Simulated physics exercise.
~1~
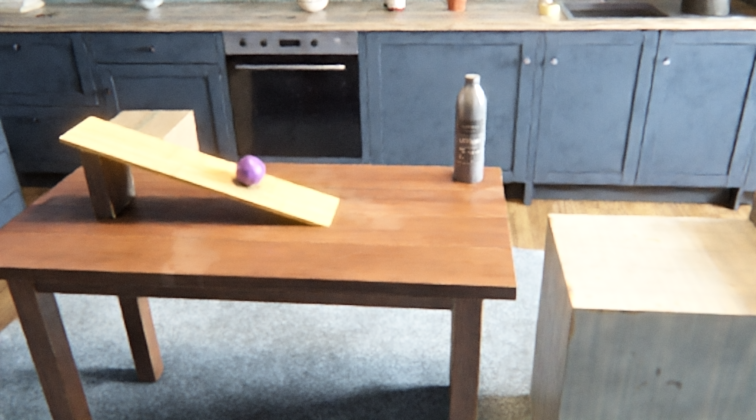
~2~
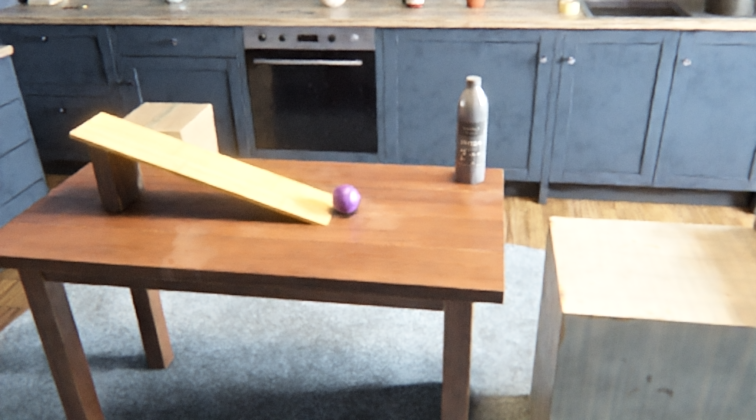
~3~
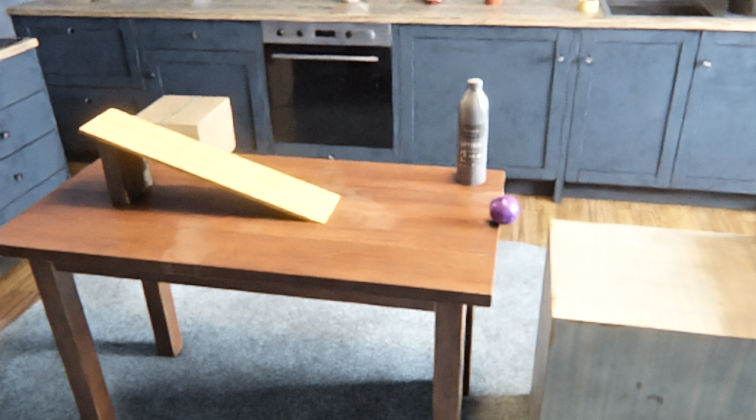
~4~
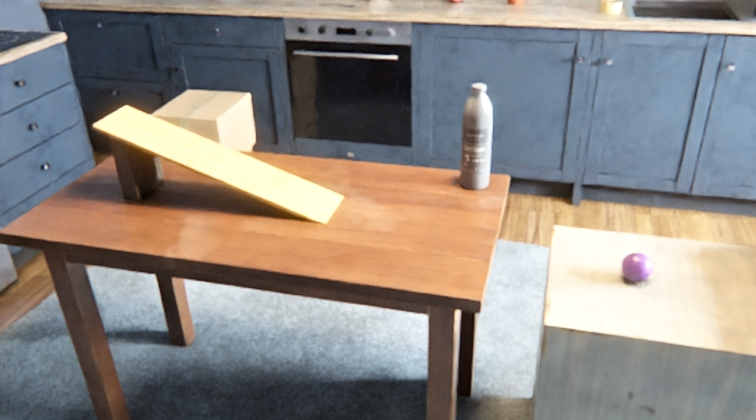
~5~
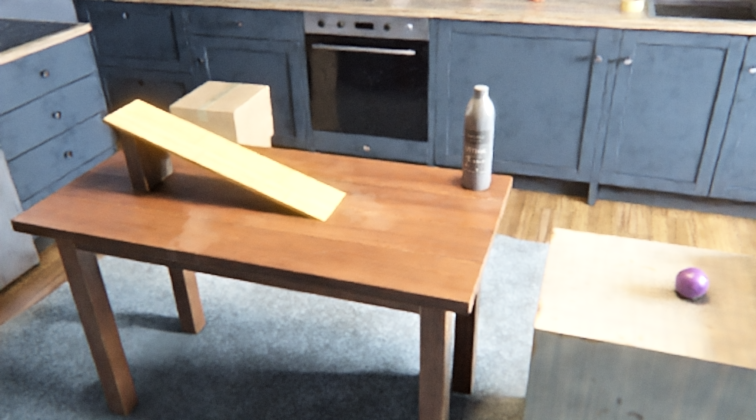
In a kitchen with dark blue cupboards and an oven, a yellow ramp slopes down to the right across a wooden table, with a grey bottle standing near the table's right end. A small purple onion is on the ramp and rolls down it to the tabletop. It carries on to the right, passing in front of the bottle, and leaves the table's edge. The onion crosses the gap and drops onto the lower, pale top of the cabinet beside the table. It moves a little further right and is last seen on that top, while the bottle still stands in its place.
